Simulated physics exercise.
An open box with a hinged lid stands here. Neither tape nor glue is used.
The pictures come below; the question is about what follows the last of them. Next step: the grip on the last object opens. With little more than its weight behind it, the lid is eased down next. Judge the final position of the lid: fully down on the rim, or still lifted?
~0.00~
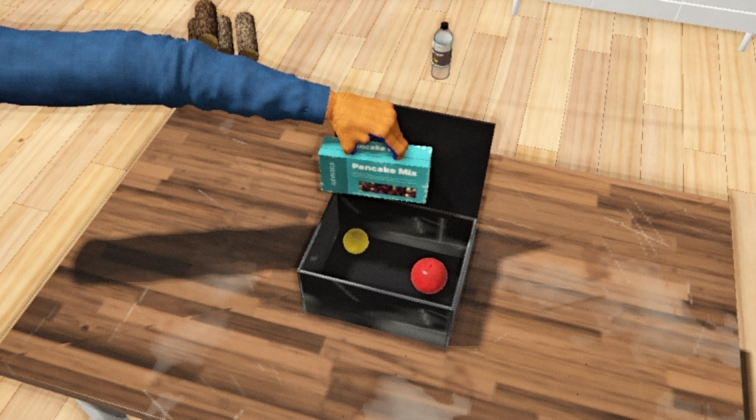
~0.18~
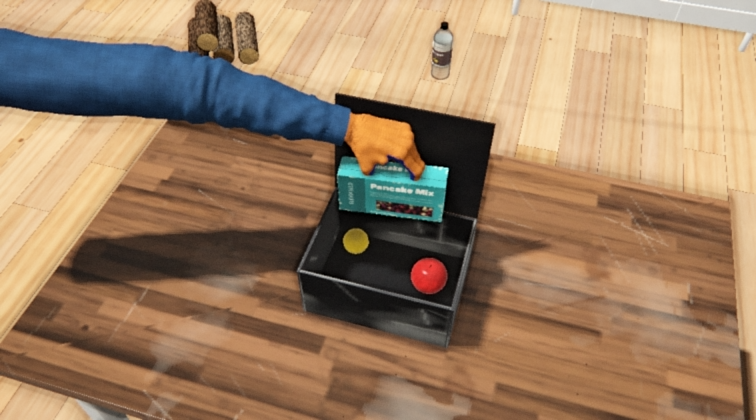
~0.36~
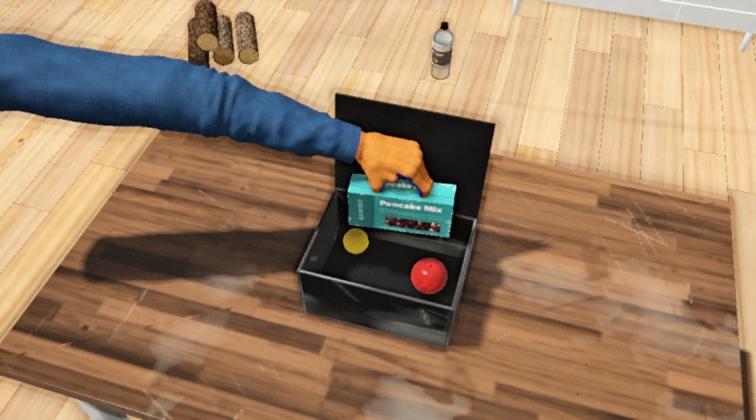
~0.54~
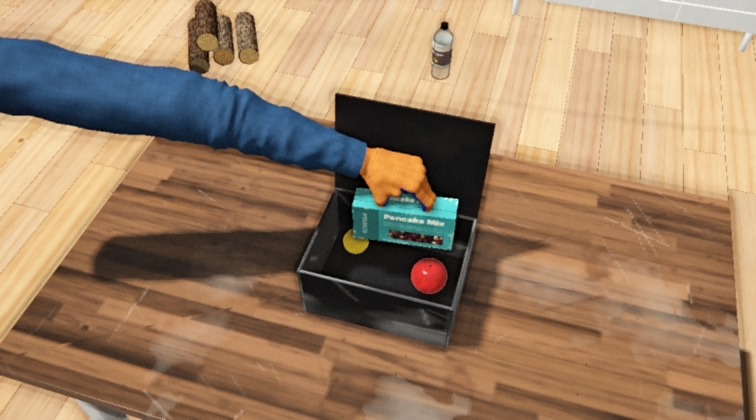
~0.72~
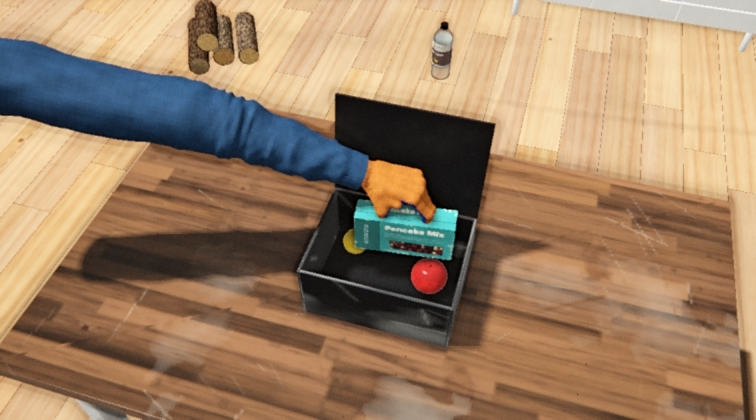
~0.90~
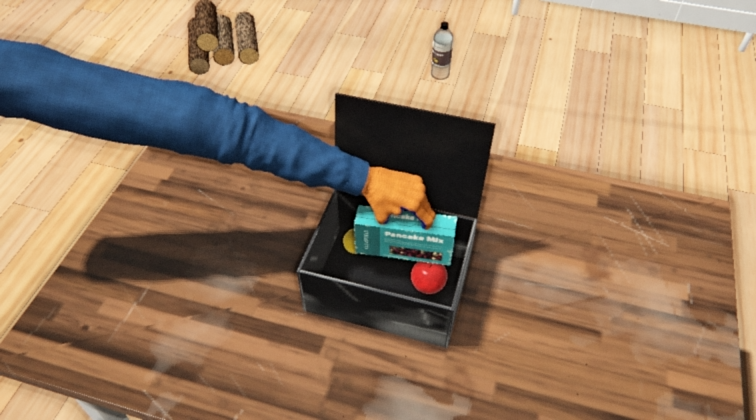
Final position: Fully down on the rim.
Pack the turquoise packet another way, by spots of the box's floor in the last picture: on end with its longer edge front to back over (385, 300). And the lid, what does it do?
Once it's packed that way, the lid stays propped up.
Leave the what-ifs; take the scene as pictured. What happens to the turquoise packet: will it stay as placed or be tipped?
Looking at the last picture, the turquoise packet sits at an angle.
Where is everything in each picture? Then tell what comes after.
In the first frame, coming down; turquoise packet (375, 170); yellow lemon (356, 241).
In the second frame, coming down; turquoise packet (393, 189); yellow lemon (356, 241).
In the third frame, coming down; turquoise packet (401, 206); yellow lemon (356, 241).
In the fourth frame, coming down; turquoise packet (405, 219).
In the fifth frame, coming down; turquoise packet (405, 230).
In the sixth frame, in place under the hand; turquoise packet (405, 235).
Around 1.50 s, turquoise packet on its side near (407, 260); red apple displaced about its own width; yellow lemon displaced a little.
Around 2.30 s, lid 74° above the rim; turquoise packet on its side near (407, 260); red apple displaced about its own width; yellow lemon displaced a little.
Around 2.80 s, lid 22° above the rim; turquoise packet on its side near (407, 260); red apple displaced about its own width; yellow lemon displaced a little.
Finally (3.5 s), lid shut; down or leaning hard in the box, turquoise packet; moved from the start, red apple; yellow lemon still in place. Final places as the last picture's camera would see them, turquoise packet near (407, 260).
